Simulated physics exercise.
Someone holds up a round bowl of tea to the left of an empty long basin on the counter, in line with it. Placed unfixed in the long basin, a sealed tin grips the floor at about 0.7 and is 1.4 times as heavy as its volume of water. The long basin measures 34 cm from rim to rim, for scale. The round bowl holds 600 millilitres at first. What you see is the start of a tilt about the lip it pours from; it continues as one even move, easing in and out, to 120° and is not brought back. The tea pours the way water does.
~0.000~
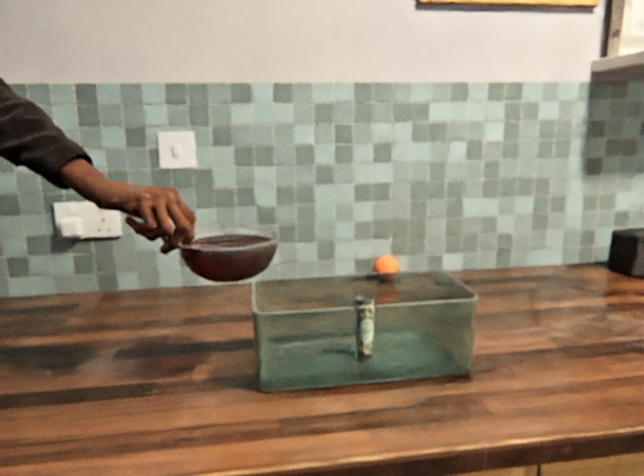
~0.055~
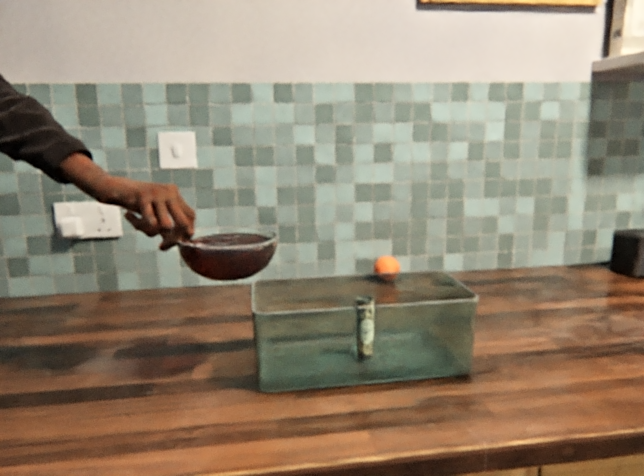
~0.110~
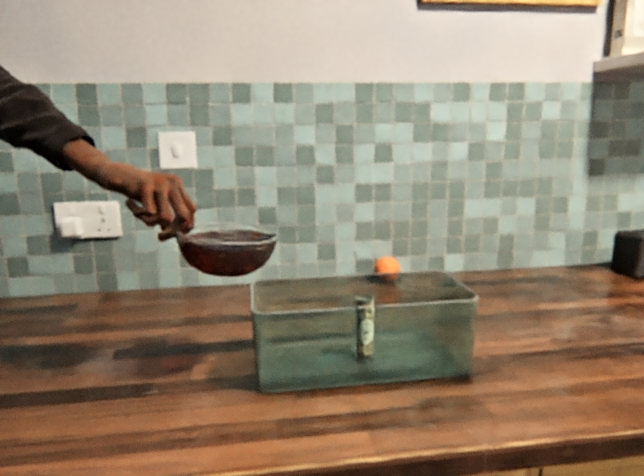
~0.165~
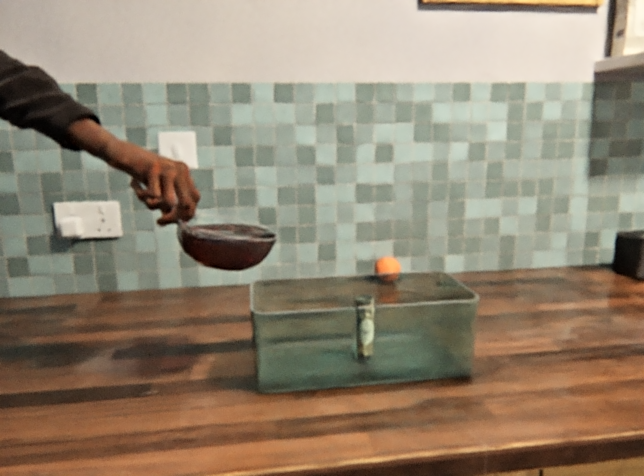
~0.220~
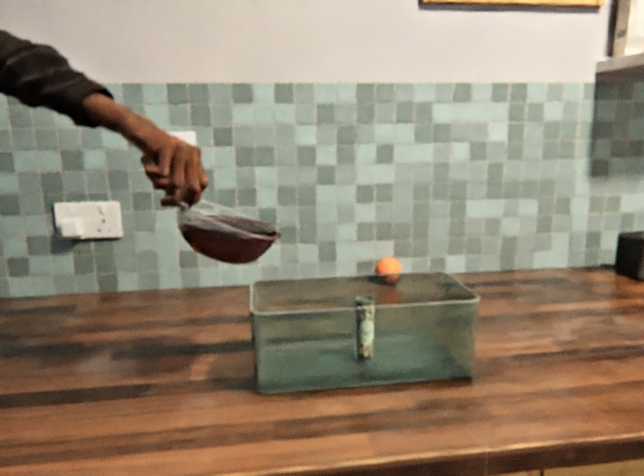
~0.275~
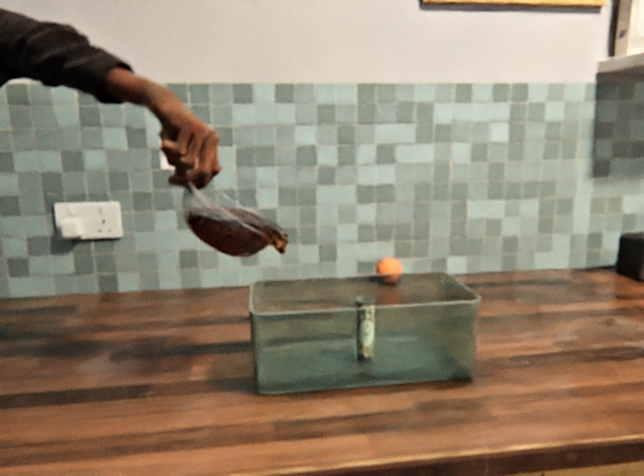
A wooden kitchen counter backed by grey and teal square tiles is seen from the front, slightly above, in a steady view. A hand in a dark sleeve reaches in from the left with a clear round bowl of dark reddish-brown tea, beside a long, greenish see-through basin with an orange ball behind it. The hand rises and tilts the bowl rightward, slightly then more steeply, and tea reaches its lip.
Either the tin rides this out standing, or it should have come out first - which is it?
It's bound to be brought down.
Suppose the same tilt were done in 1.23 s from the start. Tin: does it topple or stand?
Result: Tin still standing.
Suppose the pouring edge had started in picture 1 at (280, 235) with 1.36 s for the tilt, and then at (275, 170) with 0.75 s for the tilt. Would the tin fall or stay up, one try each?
Run one: It does not tip. Run two: It does not tip.
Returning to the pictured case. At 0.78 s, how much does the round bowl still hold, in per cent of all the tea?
0 %.
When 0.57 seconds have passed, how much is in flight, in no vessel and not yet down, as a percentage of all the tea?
About 50 per cent.
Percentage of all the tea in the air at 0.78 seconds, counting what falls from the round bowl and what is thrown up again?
About 1 per cent.
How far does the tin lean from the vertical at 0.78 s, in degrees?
Some 25°.
Then, 0.57 s in, the tilt is 103° and 5 per cent is still to pour; the tin stands where it began.
Then, 0.78 s in, the tilt is 120° and 0 per cent is still to pour; the tin leans 27°.
Then, 1.01 s in, the tilt is 120° and 0 per cent is still to pour; the tin lies on its side.
Then, 1.25 s in, the tilt is 120° and 0 per cent is still to pour; the tin lies on its side.
Finally, the tin lies on its side.
